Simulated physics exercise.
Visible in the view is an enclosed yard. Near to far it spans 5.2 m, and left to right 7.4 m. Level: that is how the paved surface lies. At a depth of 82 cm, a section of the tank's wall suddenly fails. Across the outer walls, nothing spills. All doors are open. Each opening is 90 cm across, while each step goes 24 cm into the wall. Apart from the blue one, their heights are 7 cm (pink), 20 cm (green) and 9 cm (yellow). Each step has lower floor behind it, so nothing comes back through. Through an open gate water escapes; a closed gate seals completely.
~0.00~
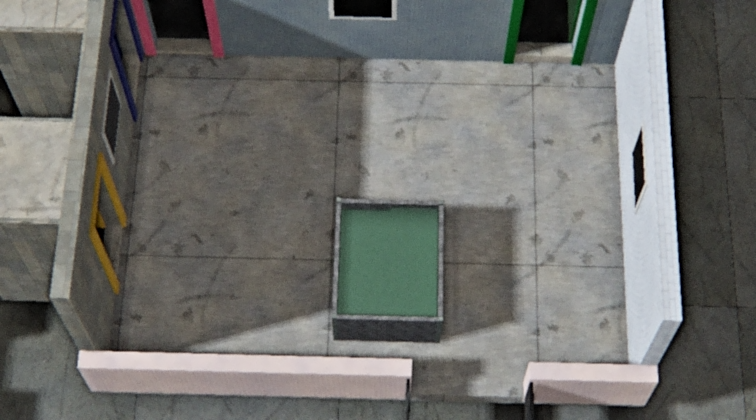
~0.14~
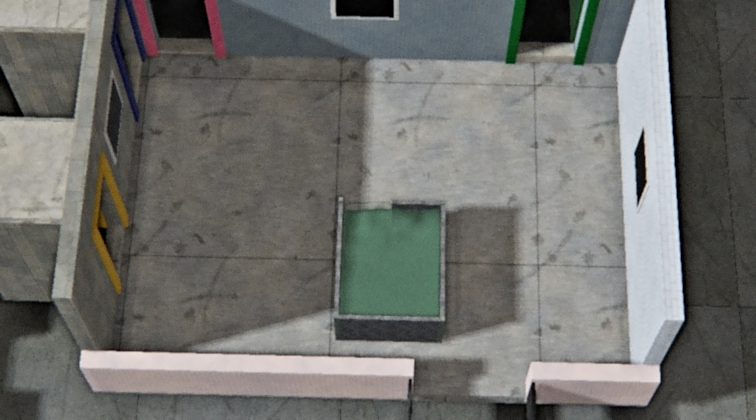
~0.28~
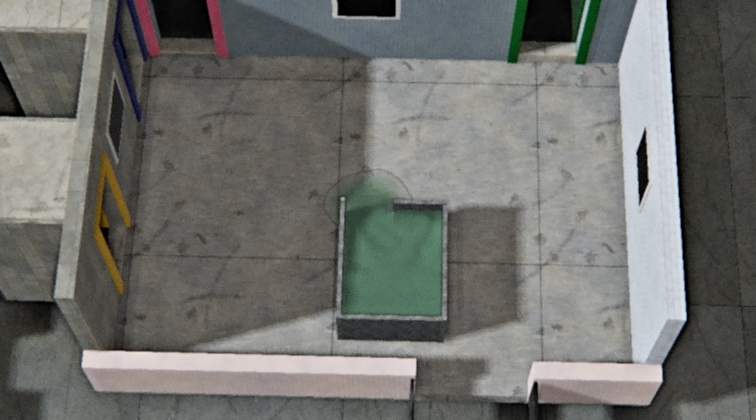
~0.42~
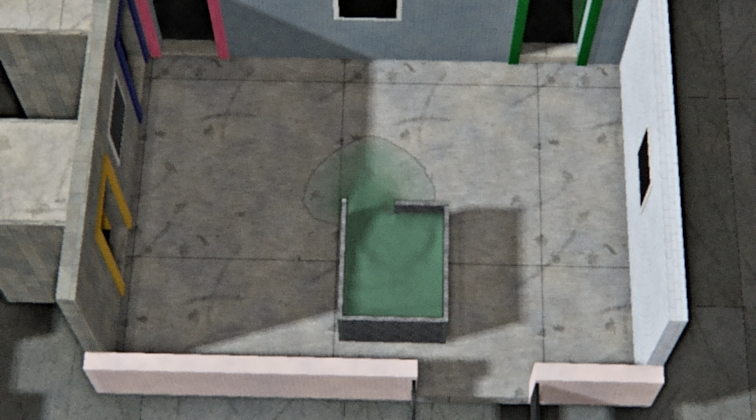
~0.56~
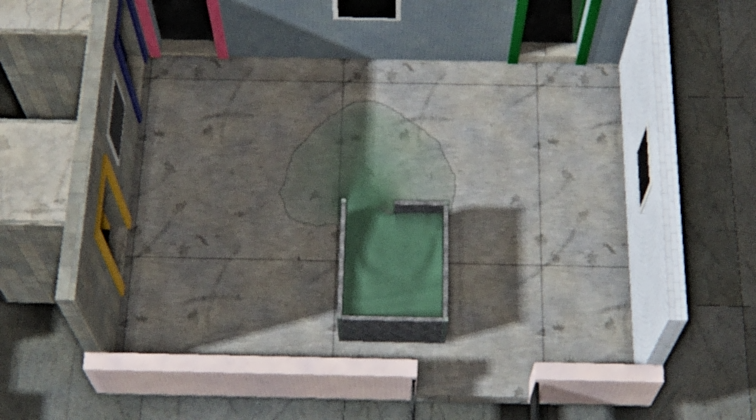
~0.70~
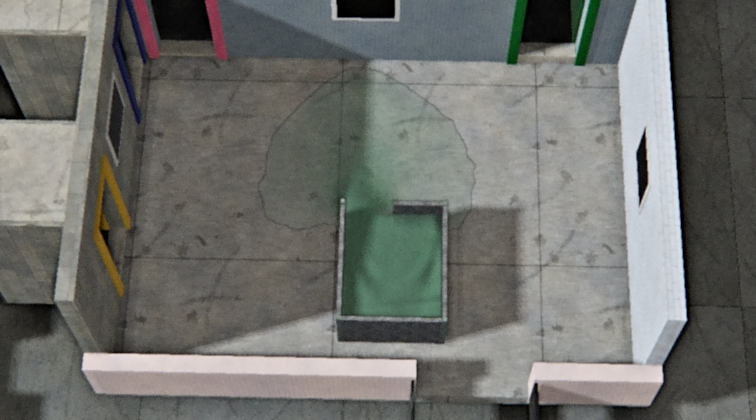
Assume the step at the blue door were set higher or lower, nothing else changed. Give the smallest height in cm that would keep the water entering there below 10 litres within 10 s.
Roughly 23 cm.
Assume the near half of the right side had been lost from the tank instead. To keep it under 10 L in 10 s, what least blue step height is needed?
A minimum of about 7.5 cm.
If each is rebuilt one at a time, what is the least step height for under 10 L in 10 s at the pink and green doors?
You'd want some 17 cm at pink and some 6.5 cm at green.
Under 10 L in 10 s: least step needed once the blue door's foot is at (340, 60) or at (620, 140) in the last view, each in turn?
25 and 9.5 cm.
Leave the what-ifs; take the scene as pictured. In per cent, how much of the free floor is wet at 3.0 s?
I'd say near 40 percent is wet.
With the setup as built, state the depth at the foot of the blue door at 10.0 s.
Roughly 6.0 cm deep.
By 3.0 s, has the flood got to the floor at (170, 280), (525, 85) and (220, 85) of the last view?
One by one: Clear, drenched, drenched.
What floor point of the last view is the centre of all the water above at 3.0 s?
Centre of the water: Approx. (366, 175) px.
After 1.4 s water covers 30 % of the floor, deepest (35 cm) near (359, 215); it has not reached the blue door.
After 3.0 s water covers 40 % of the floor, deepest (26 cm) near (156, 63); 23 cm at the blue door, 6 litres in over its 24 cm step.
After 10.0 s water covers 95 % of the floor, deepest (8 cm) near (316, 376); 6 cm at the blue door, 7 litres in over its 24 cm step.
At the blue door as built, the water arrived by 2.1 s and peaked near 26 cm at 2.4 s.
With a step of 19.5 cm, 22 litres would have come in within the 10 s; with 27 cm, 3 litres. So under 10 litres takes about 23 cm.
